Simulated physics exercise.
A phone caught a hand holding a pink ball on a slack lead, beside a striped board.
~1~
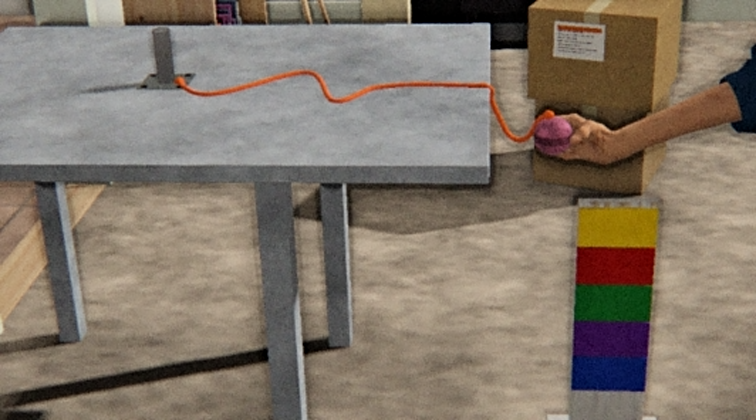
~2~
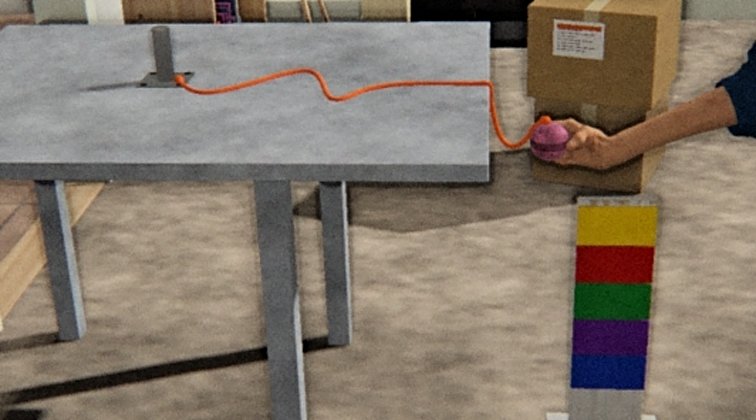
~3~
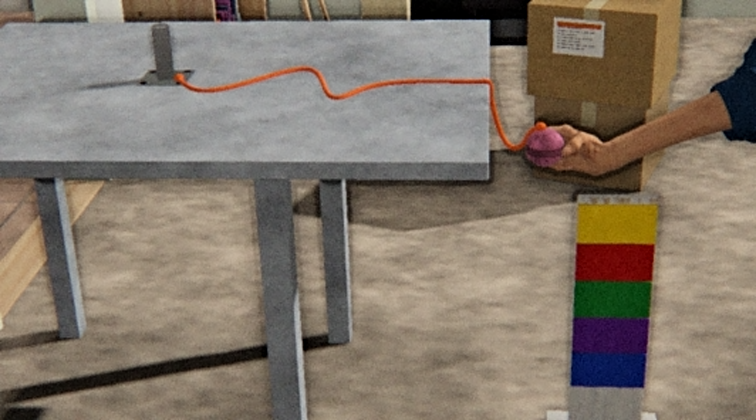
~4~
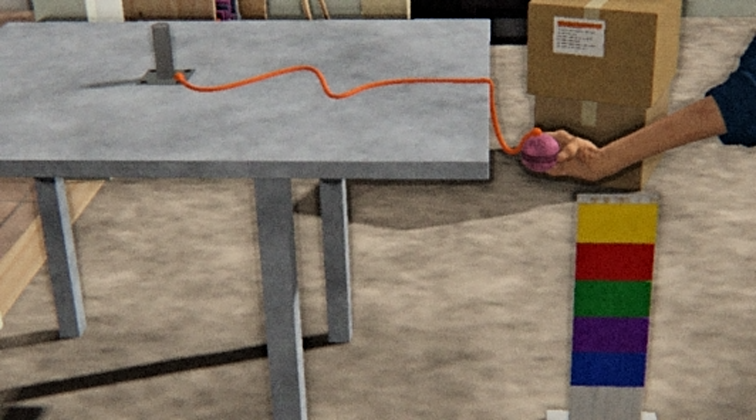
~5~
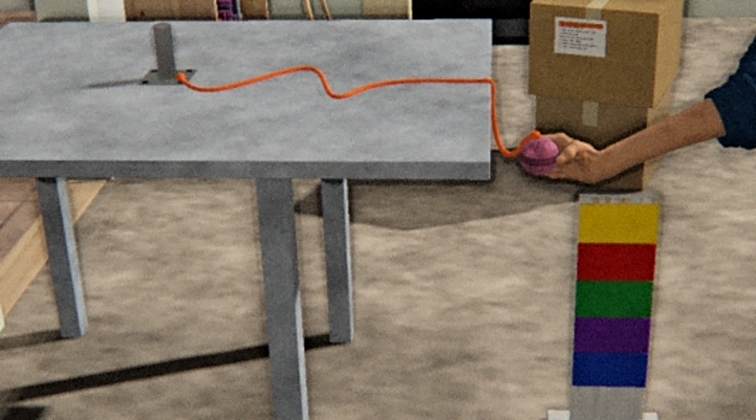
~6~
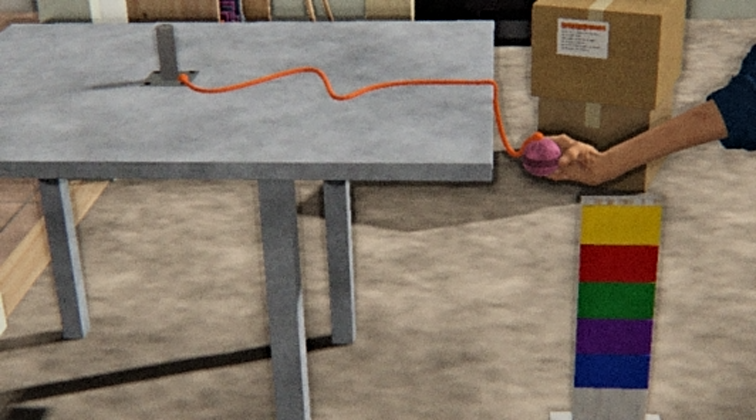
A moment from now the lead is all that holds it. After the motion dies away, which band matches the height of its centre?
The purple one.
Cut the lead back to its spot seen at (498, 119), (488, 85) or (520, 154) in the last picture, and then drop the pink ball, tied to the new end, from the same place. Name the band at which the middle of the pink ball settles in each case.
Taking the cuts in order: Red, then yellow, then green.
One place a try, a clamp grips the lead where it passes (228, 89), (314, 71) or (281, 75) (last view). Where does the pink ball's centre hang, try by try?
(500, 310); (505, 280); (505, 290).
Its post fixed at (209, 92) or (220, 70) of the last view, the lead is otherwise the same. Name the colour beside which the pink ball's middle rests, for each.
It comes out blue the first time and blue the second time.
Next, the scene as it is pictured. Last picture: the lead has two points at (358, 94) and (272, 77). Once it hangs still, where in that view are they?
(475, 86) and (308, 81).
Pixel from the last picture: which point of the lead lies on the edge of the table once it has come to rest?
At (373, 88).
Soon after, ball near (460, 311); level with purple.
Then, ball near (515, 321); level with purple.
At rest, ball near (491, 322); level with purple. Its middle rests at the purple band.
